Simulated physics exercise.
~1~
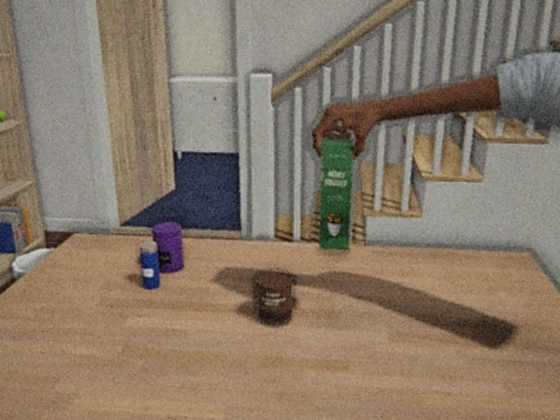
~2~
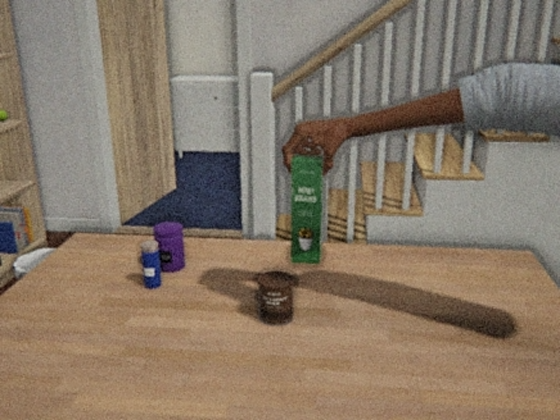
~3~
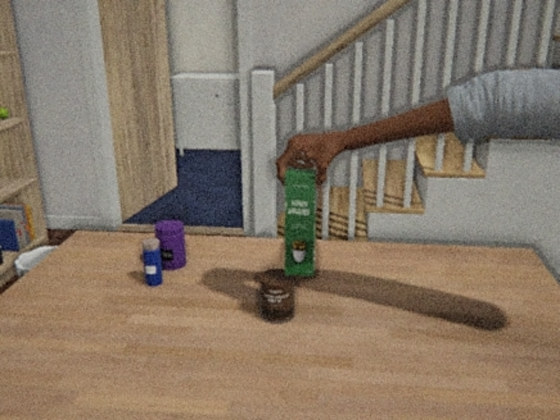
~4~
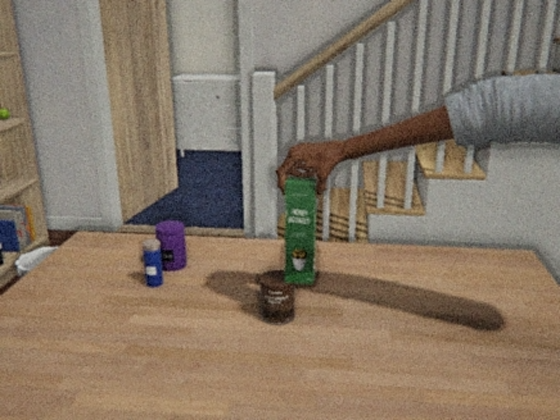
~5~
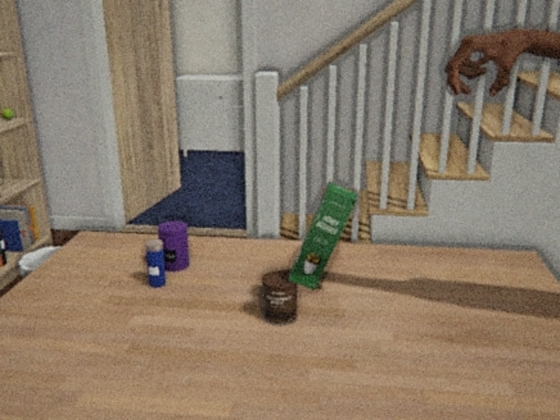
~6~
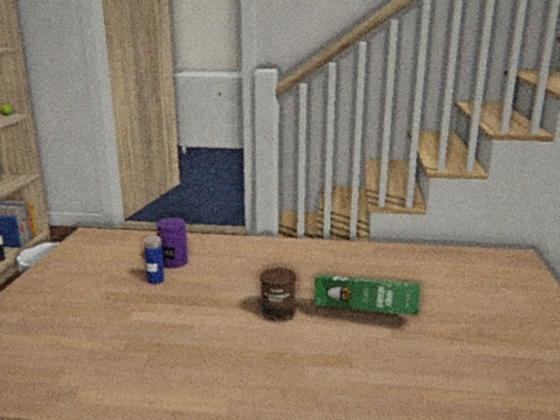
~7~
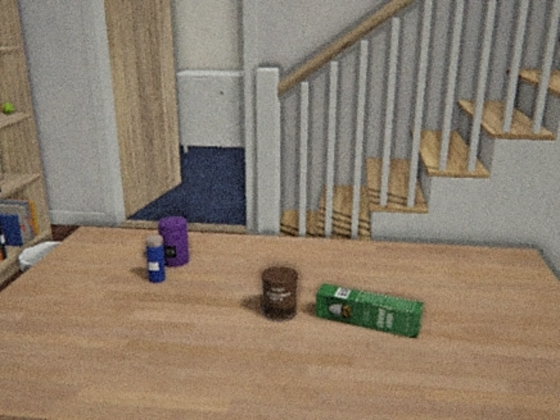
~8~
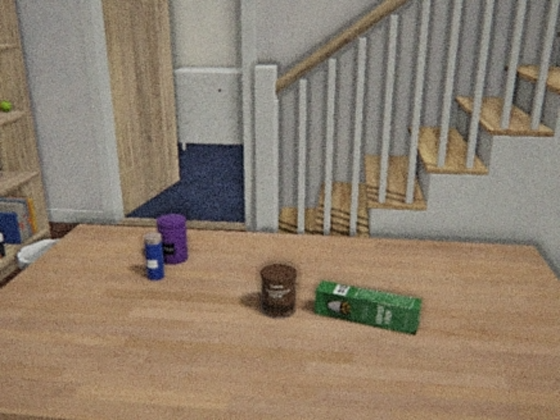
A green carton toppled to the right and ended up lying on its side after a hand lowered it upright beside a small brown pot and let go, while the pot, a purple jar and a blue shaker stayed standing on the wooden table.
